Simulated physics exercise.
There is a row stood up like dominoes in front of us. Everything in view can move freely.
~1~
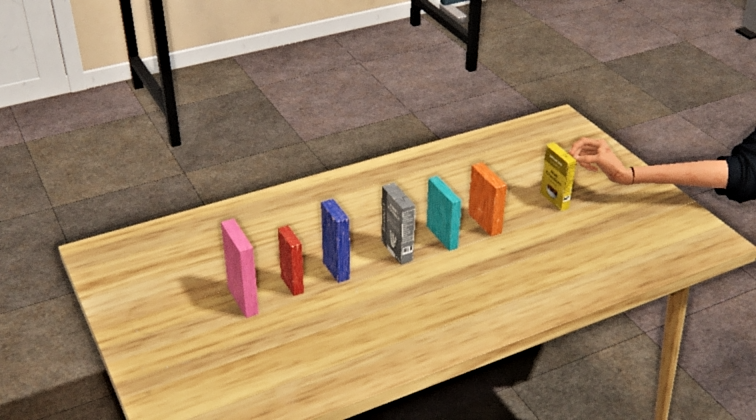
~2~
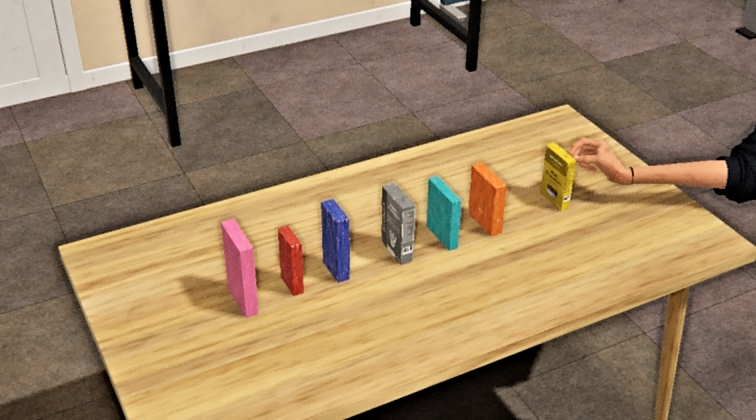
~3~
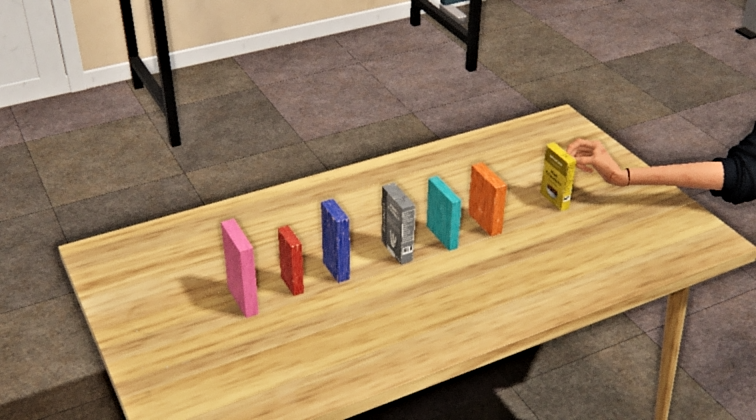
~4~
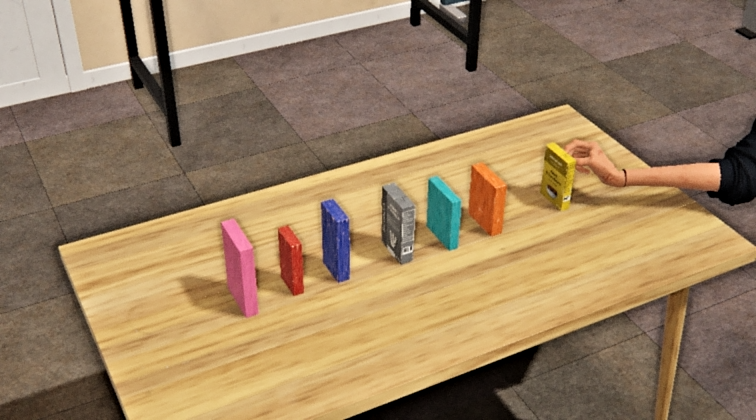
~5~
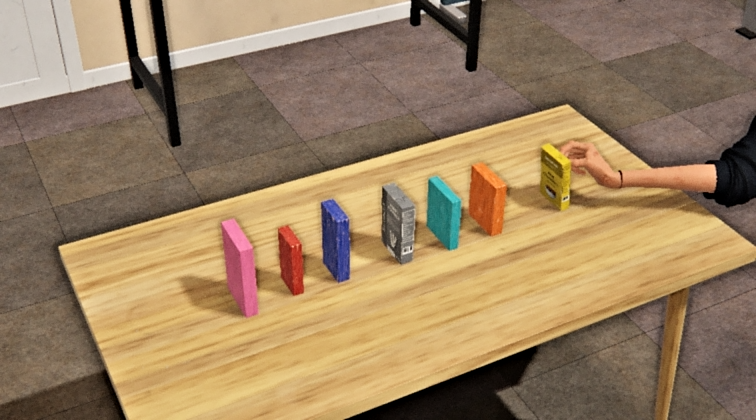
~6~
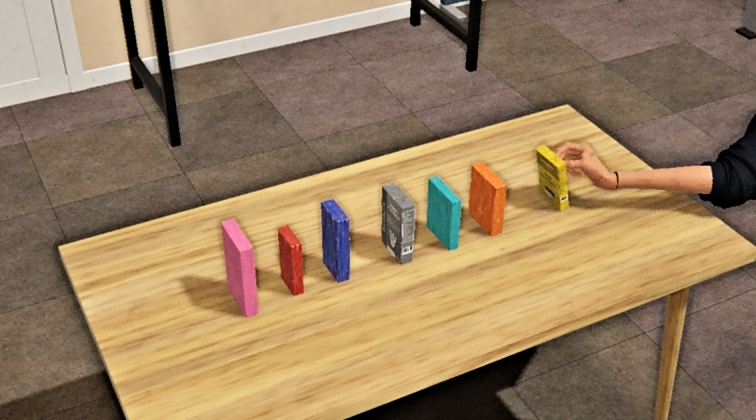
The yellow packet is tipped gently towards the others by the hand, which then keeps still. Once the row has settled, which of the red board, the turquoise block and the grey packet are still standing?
In order: Most likely the red board is a survivor. Most likely the turquoise block is a survivor. Most likely the grey packet is a survivor.
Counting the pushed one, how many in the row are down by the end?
The count is 1.
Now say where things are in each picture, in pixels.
The first frame shows red board (291, 261); turquoise block (443, 214); grey packet (398, 224).
The second frame shows blue block (336, 241); orange block (487, 199).
The third frame shows blue block (336, 241); orange block (487, 200).
The fourth frame shows blue block (336, 241); orange block (487, 200).
The fifth frame shows yellow packet 6° over; blue block (336, 241); orange block (487, 200).
The sixth frame shows yellow packet 12° over; red board (291, 261); turquoise block (443, 214); grey packet (398, 224).
Then, 0.20 s on from there, yellow packet 42° over.
Then, 0.30 s on from there, yellow packet 90° over.
Then, 0.60 s on from there, red board resting near (291, 261); turquoise block resting near (443, 214).
In the end, all 5 unmoved. At the end, from the last picture's camera, red board near (291, 261), turquoise block near (443, 214).
